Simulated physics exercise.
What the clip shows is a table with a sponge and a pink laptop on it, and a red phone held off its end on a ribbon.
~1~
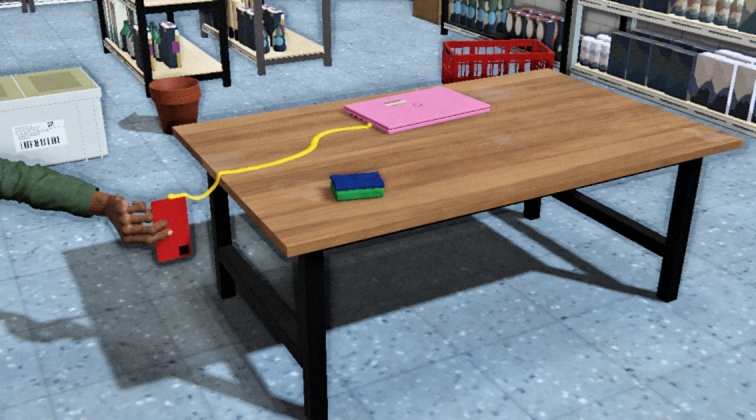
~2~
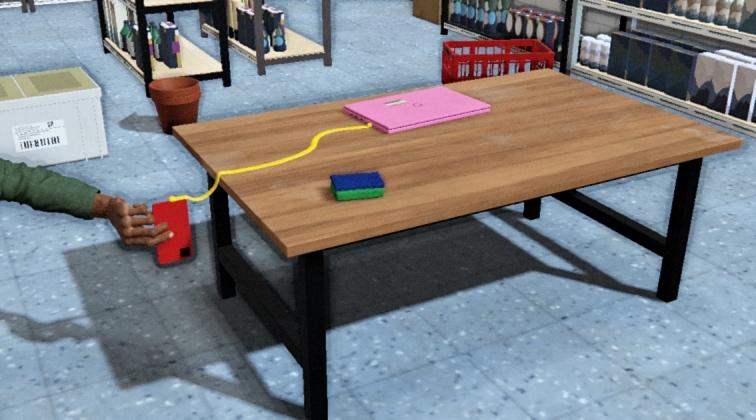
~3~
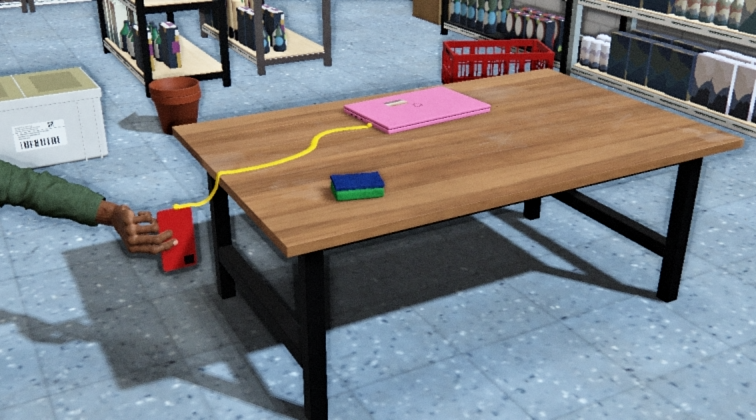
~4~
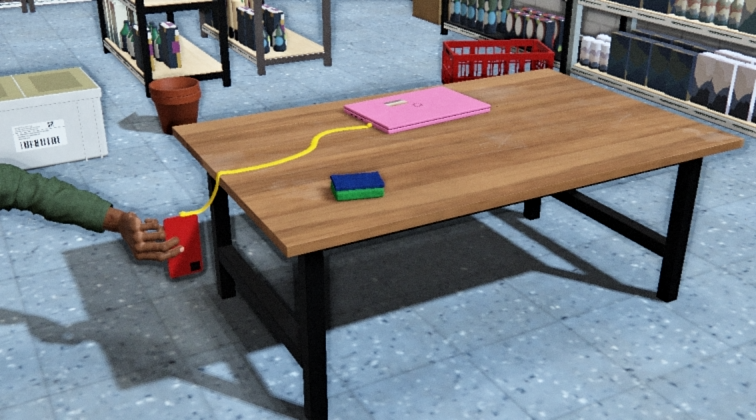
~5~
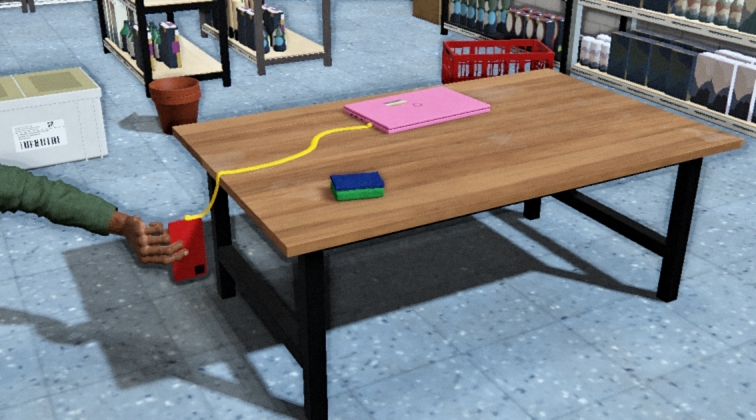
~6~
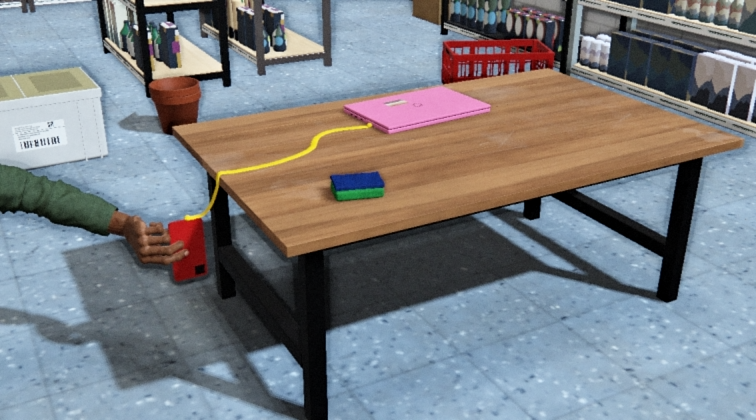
In the video, a hand holds a red phone tied by a yellow ribbon to a pink laptop on a wooden table, moving the phone slightly right and down while the laptop and a blue-and-green sponge stay still.
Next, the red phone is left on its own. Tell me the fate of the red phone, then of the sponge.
By the end the red phone has stayed suspended, and the sponge has held its position.
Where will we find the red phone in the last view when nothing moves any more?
Resting place: Roughly (242, 262).
Then, 0.70 s after the last picture, phone below the edge near (243, 269); laptop unmoved; sponge unmoved.
Then, 1.58 s after the last picture, phone below the edge near (251, 255); laptop unmoved; sponge unmoved.
At rest, phone below the edge near (242, 262); laptop unmoved; sponge unmoved. The red phone ends up dangling and the sponge keeps its place.
